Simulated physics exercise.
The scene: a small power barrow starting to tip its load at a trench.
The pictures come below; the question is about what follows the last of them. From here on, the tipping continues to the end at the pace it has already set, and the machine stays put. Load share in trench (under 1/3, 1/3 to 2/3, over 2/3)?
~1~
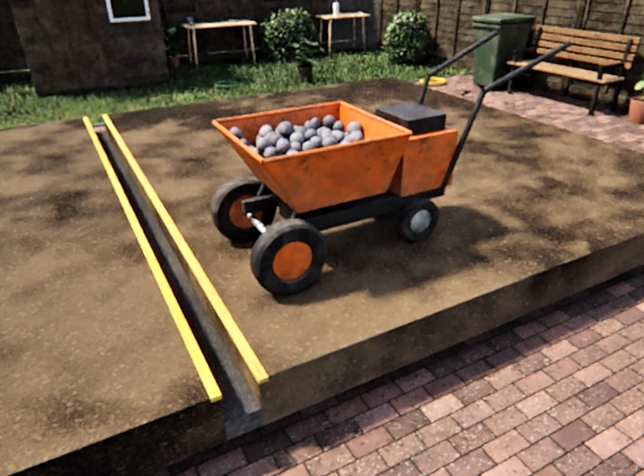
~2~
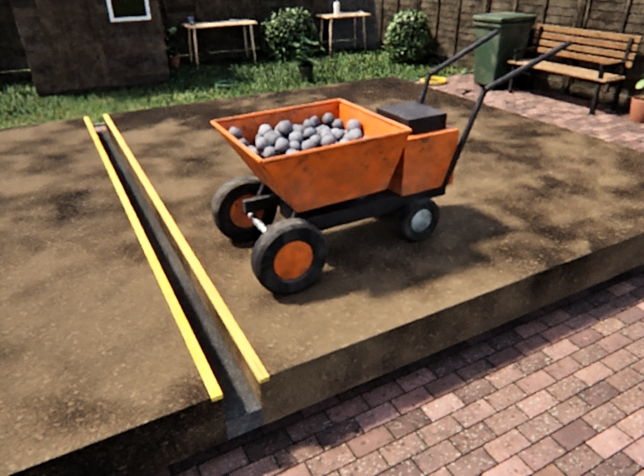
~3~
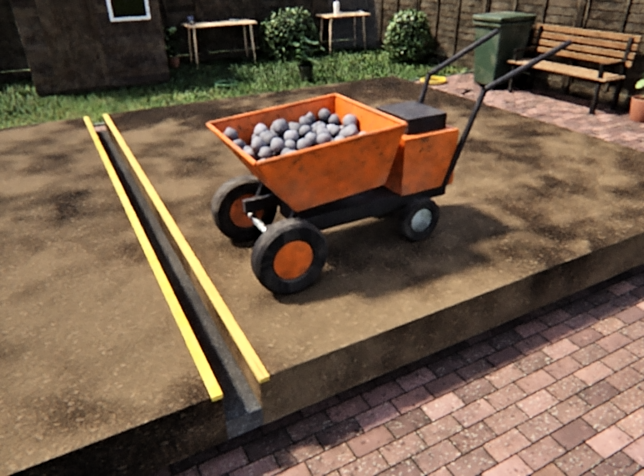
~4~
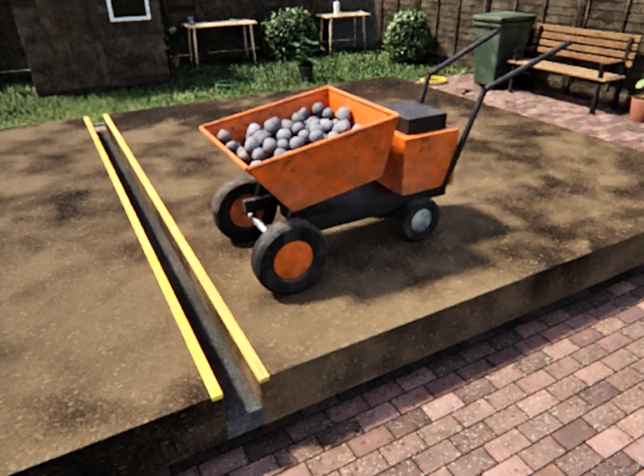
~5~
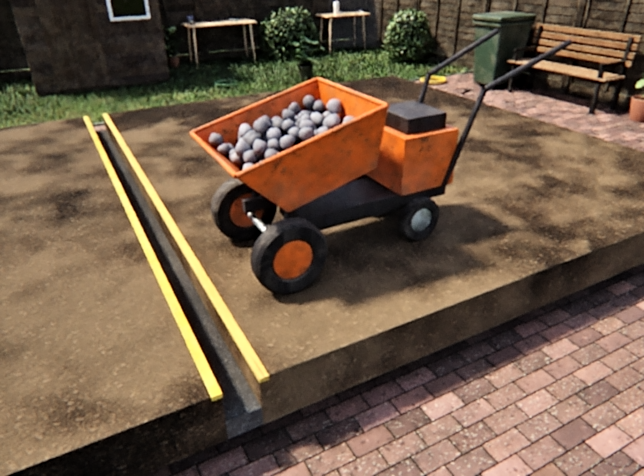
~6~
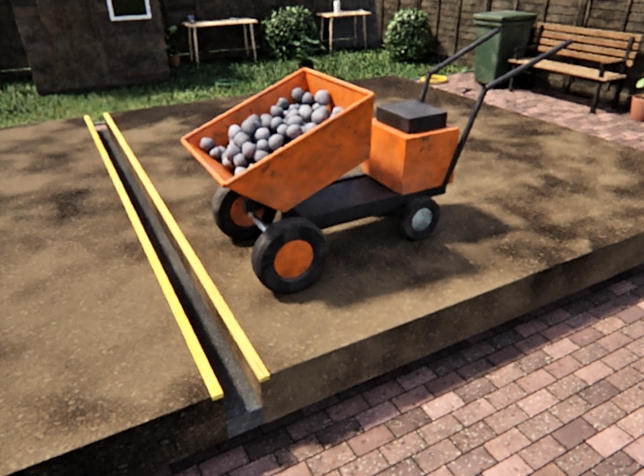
Seems like the amount in the trench is lower than a third of the load.
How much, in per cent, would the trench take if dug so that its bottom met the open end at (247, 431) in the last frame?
Something like 10 %.
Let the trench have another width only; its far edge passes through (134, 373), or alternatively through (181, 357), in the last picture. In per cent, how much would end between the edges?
Respectively, 80 % and 30 %.
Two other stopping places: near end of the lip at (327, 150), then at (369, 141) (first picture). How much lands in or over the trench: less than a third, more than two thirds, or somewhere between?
Record - trial one: The middle third; trial two: Under a third.
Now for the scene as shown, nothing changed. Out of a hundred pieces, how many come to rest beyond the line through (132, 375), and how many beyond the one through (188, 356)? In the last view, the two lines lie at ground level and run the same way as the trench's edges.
First 30 in a hundred, second 70 in a hundred.
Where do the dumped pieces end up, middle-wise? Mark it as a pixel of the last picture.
Last view, resting centre - approx. (129, 294).
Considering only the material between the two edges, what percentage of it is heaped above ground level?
0 %.
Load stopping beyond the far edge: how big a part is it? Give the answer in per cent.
It comes to close to 75 %.
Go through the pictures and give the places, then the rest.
Lip of the skip at (263, 162), level; top of the load at (311, 136), round cobbles; first edge of the trench at (239, 339); far edge at (196, 354), the trench under half as wide as the skip, and about as deep as wide, in the first picture.
Lip of the skip at (262, 162), tipped barely; top of the load at (310, 135), in the second picture.
Lip of the skip at (256, 165), tipped barely; top of the load at (306, 132), in the third picture.
Lip of the skip at (247, 169), tipped a little; top of the load at (315, 125), in the fourth picture.
Lip of the skip at (236, 176), tipped a little; top of the load at (315, 120), in the fifth picture.
Lip of the skip at (225, 185), tipped clearly; top of the load at (315, 122); first edge of the trench at (241, 337); far edge at (197, 352), in the sixth picture.
Soon, skip tipped steeply; all in the skip.
A while on, skip tipped right over; most in the skip; a small part beyond it; a small part falling.
Towards the end, skip tipped right over; about a third in the skip; a stray few in or heaped over the trench; about two thirds beyond it.
Finally, skip tipped right over; a small part in the skip; a small part in or heaped over the trench; most beyond it.
